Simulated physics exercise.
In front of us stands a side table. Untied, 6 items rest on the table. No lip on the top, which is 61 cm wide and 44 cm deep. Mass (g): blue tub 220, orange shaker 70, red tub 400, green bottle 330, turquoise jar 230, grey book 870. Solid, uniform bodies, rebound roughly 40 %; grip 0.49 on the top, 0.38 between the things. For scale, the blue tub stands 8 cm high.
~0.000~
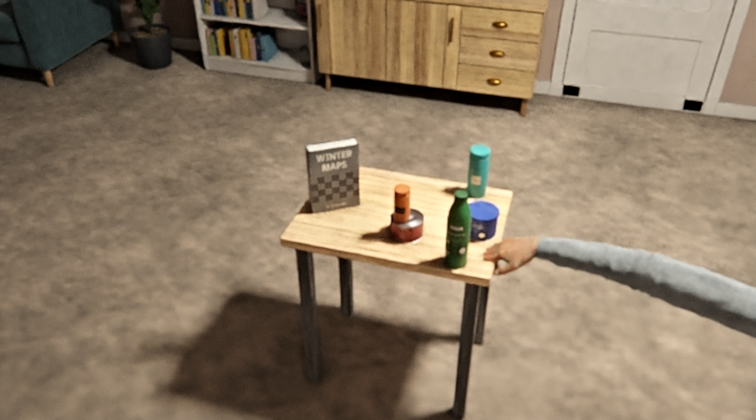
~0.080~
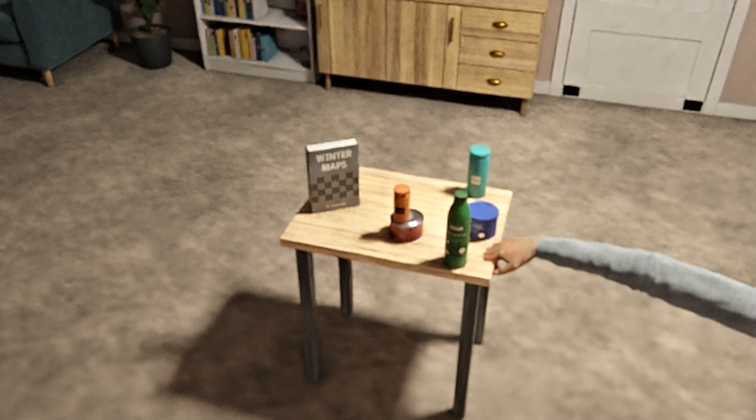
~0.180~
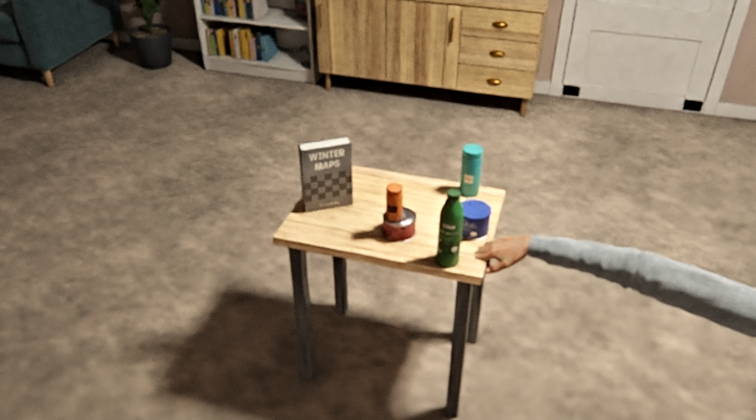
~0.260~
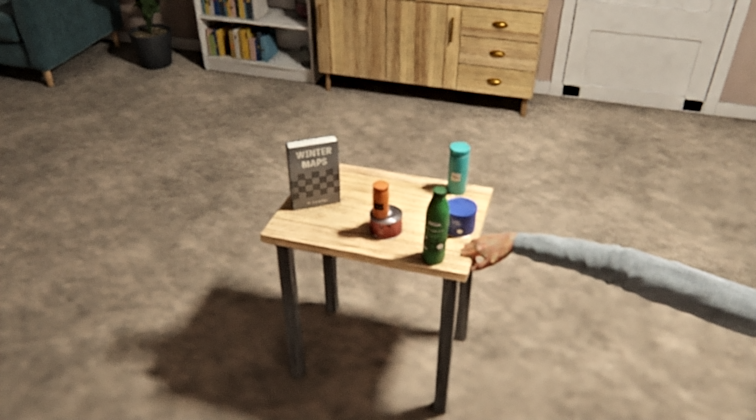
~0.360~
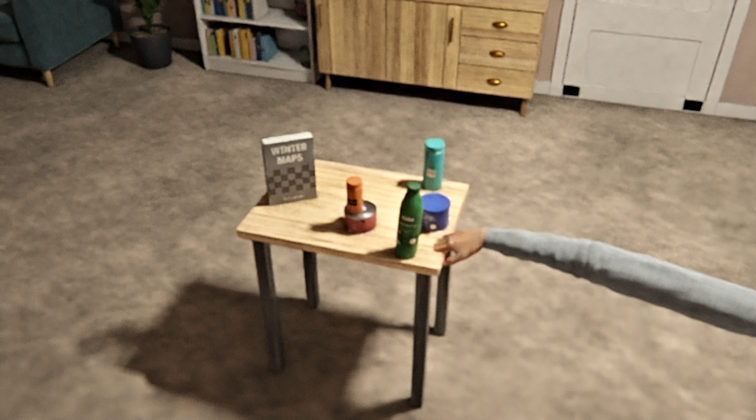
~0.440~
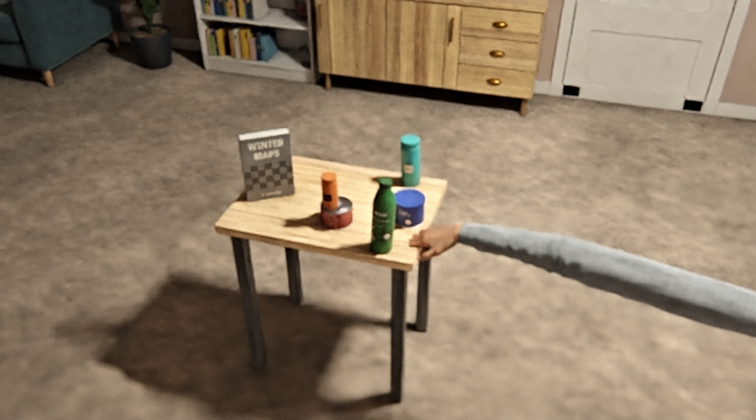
The clip shows a hand at the right edge of a small wooden table holding a grey book, bottle, tubs, shaker and jar; after barely moving, the hand pushes the table leftward across the carpet, carrying the items along.
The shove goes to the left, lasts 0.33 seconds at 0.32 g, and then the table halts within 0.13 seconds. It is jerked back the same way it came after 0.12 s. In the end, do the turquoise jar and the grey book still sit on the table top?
The turquoise jar is still there. The grey book has fallen off.
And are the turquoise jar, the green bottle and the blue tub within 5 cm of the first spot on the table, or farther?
Note: Turquoise jar departs its position. Green bottle departs its position. Blue tub is left in place.
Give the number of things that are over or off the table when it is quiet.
The answer is 4.
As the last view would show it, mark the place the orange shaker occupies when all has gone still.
About (337, 222).
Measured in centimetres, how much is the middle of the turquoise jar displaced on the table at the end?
Displacement: Approx. 14 cm.
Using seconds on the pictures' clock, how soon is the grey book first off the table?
That first happens close to 0.8 seconds.
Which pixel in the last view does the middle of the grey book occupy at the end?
It comes to rest near (271, 349).
Around 0.64 s, table shifted 24 cm; turquoise jar at 62° to upright near (377, 160); grey book at 20° to upright near (249, 157); green bottle at 60° to upright.
Around 0.84 s, table shifted 18 cm; grey book now off the table; turquoise jar on its side near (374, 169); orange shaker on its side.
Around 1.04 s, table shifted 2 cm; turquoise jar on its side near (421, 176); orange shaker on its side; green bottle on its side.
Around 1.44 s, turquoise jar on its side near (437, 178); orange shaker on its side; green bottle on its side.
Finally (2.8 s), off the table, grey book; on their side or leaning hard on the table, orange shaker, green bottle and turquoise jar; the other 2 still in place (within 5 cm). In the last view, turquoise jar near (437, 178), grey book near (271, 349).
